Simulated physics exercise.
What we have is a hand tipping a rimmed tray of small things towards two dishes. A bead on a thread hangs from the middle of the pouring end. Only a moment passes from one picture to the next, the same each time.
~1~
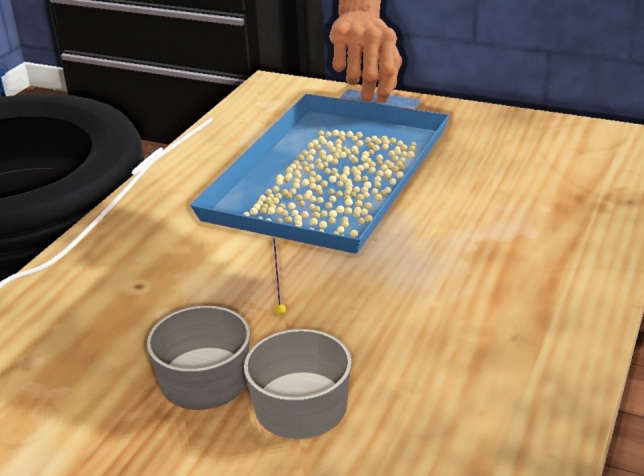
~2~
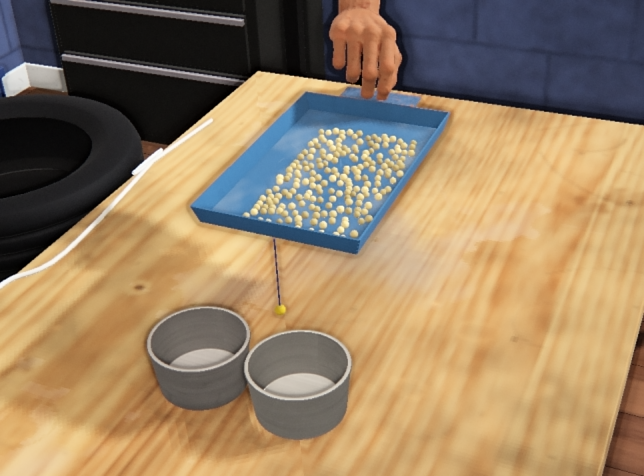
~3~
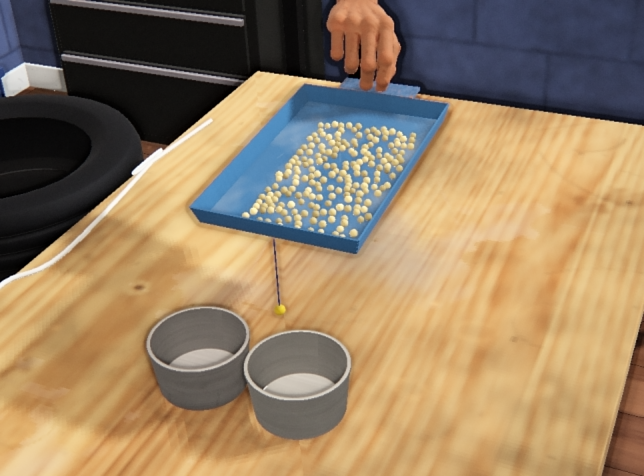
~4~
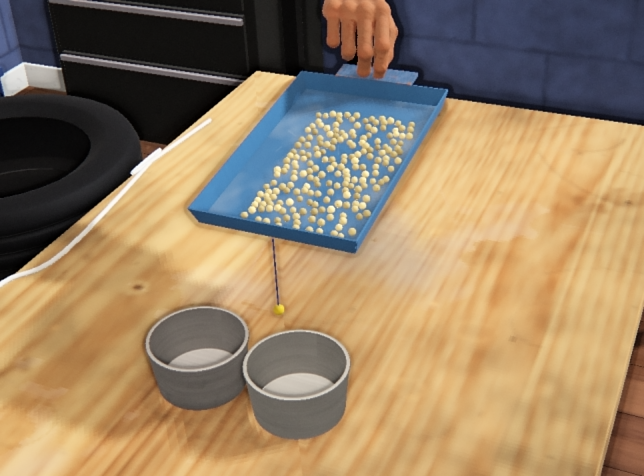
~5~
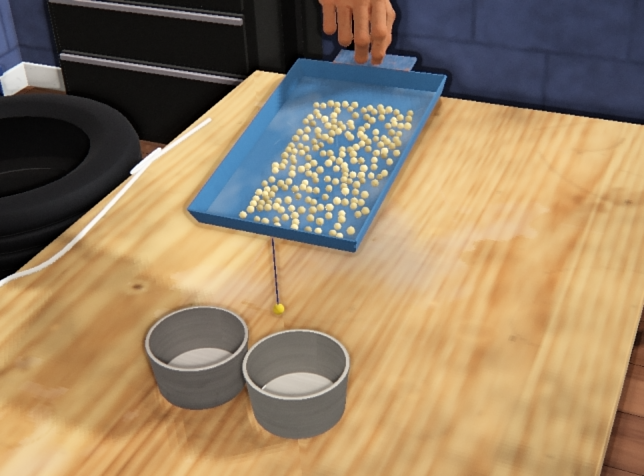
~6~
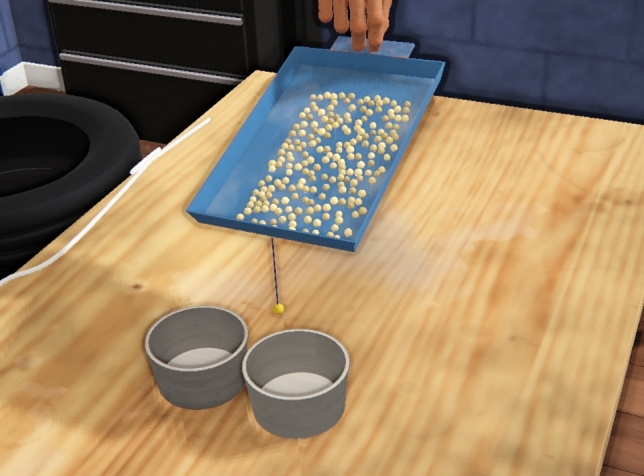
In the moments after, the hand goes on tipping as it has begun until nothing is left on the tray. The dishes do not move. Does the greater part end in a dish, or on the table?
Caught overall: The larger part.
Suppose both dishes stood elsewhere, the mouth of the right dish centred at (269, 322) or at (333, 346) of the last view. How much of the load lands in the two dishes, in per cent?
About 30 and 70 per cent.
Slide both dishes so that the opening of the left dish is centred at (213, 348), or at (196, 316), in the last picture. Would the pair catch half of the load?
The first try: Above a half. The second: Above a half.
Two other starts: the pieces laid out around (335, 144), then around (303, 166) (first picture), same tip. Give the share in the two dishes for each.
Roughly 90 per cent, and 100 per cent.
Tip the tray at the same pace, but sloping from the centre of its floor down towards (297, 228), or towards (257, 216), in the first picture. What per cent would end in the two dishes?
The first gives 90 %, the second 90 %.
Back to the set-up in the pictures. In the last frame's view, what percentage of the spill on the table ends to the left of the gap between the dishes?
Close to 70 per cent.
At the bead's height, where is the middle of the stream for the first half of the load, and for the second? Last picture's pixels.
First near (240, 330), later near (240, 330).
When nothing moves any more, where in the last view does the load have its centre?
Near (222, 384).
Soon, tray tipped steeply; nearly all on the tray; a stray few in the left dish; a stray few in the air.
A while on, tray tipped past a quarter turn; a small part on the tray; about a quarter in the right dish; about a third in the left dish; a stray few outside both; about a quarter in the air.
Towards the end, tray tipped past a quarter turn; about a third in the right dish; about half in the left dish; a small part outside both.
Finally, tray tipped past a quarter turn; about a third in the right dish; about half in the left dish; a small part outside both.
